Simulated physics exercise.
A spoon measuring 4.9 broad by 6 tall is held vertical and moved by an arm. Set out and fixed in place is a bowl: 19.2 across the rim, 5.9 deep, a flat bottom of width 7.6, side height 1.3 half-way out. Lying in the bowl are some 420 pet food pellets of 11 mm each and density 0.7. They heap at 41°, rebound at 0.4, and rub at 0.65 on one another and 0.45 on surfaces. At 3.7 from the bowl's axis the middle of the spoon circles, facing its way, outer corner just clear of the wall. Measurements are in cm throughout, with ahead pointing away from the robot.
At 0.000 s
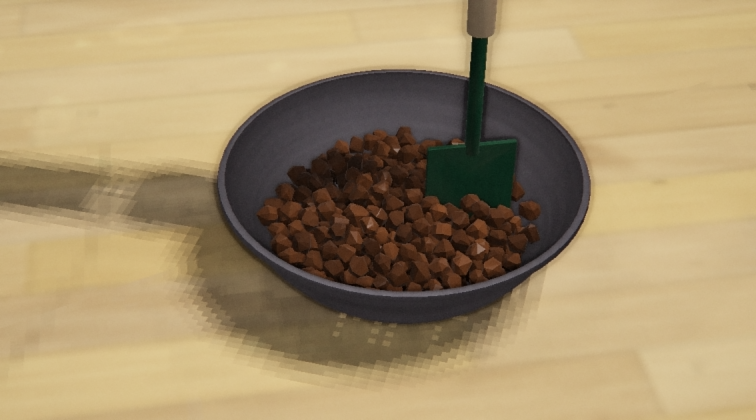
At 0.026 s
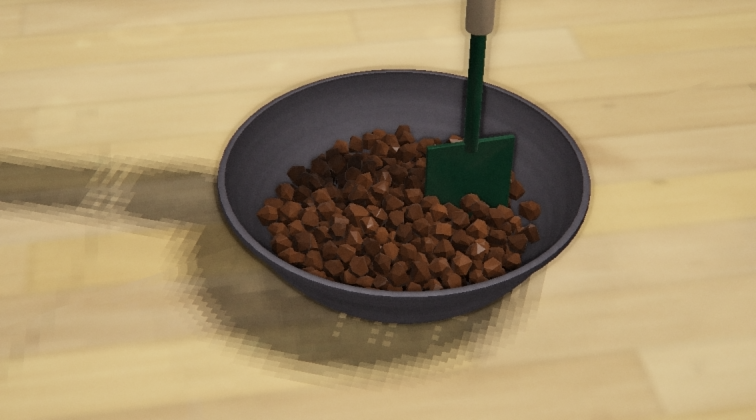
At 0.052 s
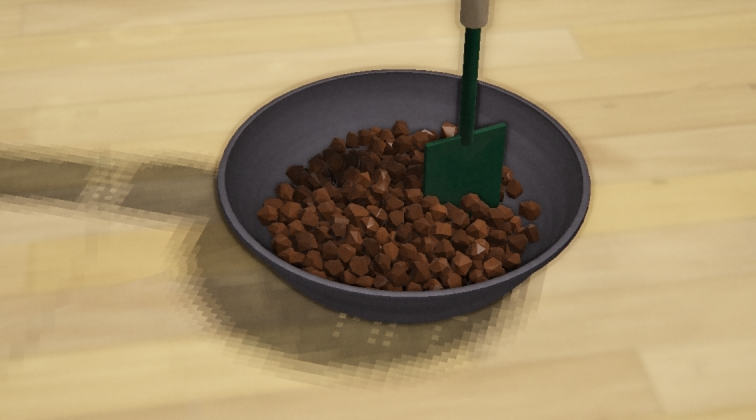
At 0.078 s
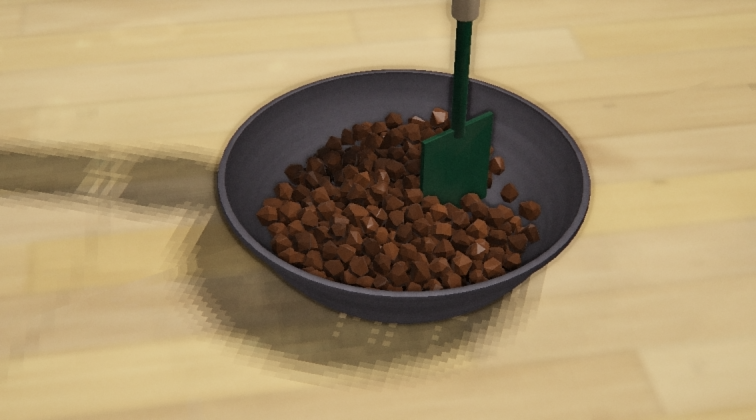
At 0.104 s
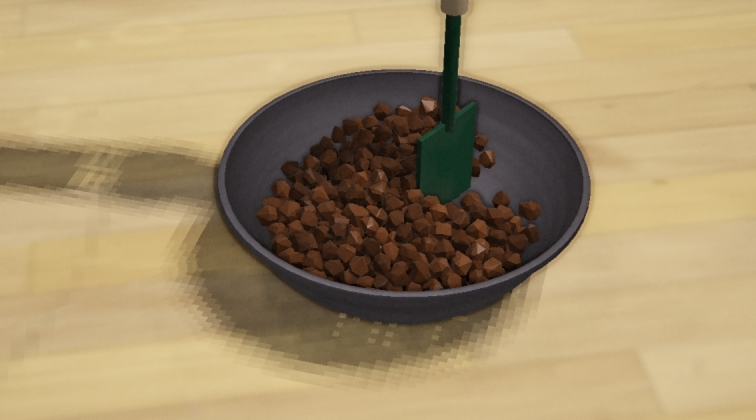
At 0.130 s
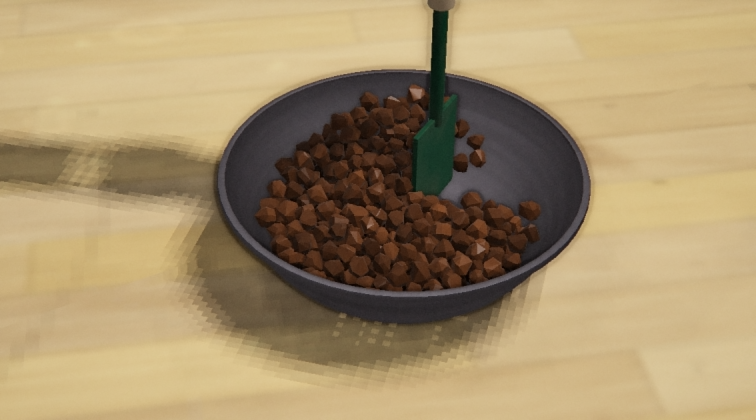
A green spatula-like tool, upright in a dark grey bowl of reddish-brown chunks on a pale wooden surface, starts out almost still. It then sweeps leftward and slightly toward the back, its flat blade turning nearly edge-on, pushing chunks into a heap behind and left and baring the bowl's right side.
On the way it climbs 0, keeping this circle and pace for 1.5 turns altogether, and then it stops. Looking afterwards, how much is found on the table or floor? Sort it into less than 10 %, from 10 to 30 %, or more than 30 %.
It goes in from 10 to 30 %.
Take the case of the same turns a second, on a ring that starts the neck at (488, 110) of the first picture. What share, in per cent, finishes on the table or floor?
Table or floor share: Near 25 %.
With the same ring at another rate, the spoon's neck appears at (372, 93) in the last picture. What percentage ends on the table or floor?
It comes to around 45 percent.
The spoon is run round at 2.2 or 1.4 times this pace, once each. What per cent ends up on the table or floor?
50 % and 25 %.
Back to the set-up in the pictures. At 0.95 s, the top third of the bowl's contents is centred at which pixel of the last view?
I'd say about (364, 123).
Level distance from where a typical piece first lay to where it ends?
Level distance: About 9 cm.
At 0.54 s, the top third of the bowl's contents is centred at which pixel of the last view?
Around (435, 248).
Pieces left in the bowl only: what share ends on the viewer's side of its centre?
Estimate: Some 65 %.
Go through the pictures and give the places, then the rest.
The first picture shows the spoon neck at (474, 121), 0° round; upper third of the load around (393, 208), from x 265 to 530, top at y 135; 424 in the bowl.
The second picture shows the spoon neck at (473, 119), 4° round; upper third of the load around (393, 206), from x 265 to 530, top at y 135.
The third picture shows the spoon neck at (468, 112), 15° round; upper third of the load around (393, 197), from x 265 to 530, top at y 130.
The fourth picture shows the spoon neck at (459, 104), 27° round; upper third of the load around (394, 194), from x 265 to 530, top at y 120.
The fifth picture shows the spoon neck at (449, 98), 39° round; upper third of the load around (389, 183), from x 265 to 530, top at y 105.
The sixth picture shows the spoon neck at (437, 93), 51° round; upper third of the load around (379, 170), from x 265 to 530, top at y 95; 424 in the bowl.
After 0.54 s, 243° round, highest piece 8 above the table; 400 in the bowl, 17 on the table or floor, 7 in flight or on the tool.
After 0.95 s, 75° round, highest piece 8 above the table; 372 in the bowl, 43 on the table or floor, 9 in flight or on the tool.
After 1.35 s, 180° round, highest piece 7 above the table; 356 in the bowl, 68 on the table or floor.
After 2.05 s, 180° round, highest piece 7 above the table; 356 in the bowl, 68 on the table or floor.
In the end, 356 in the bowl, 68 on the table or floor. That is 16 % on the table or floor.
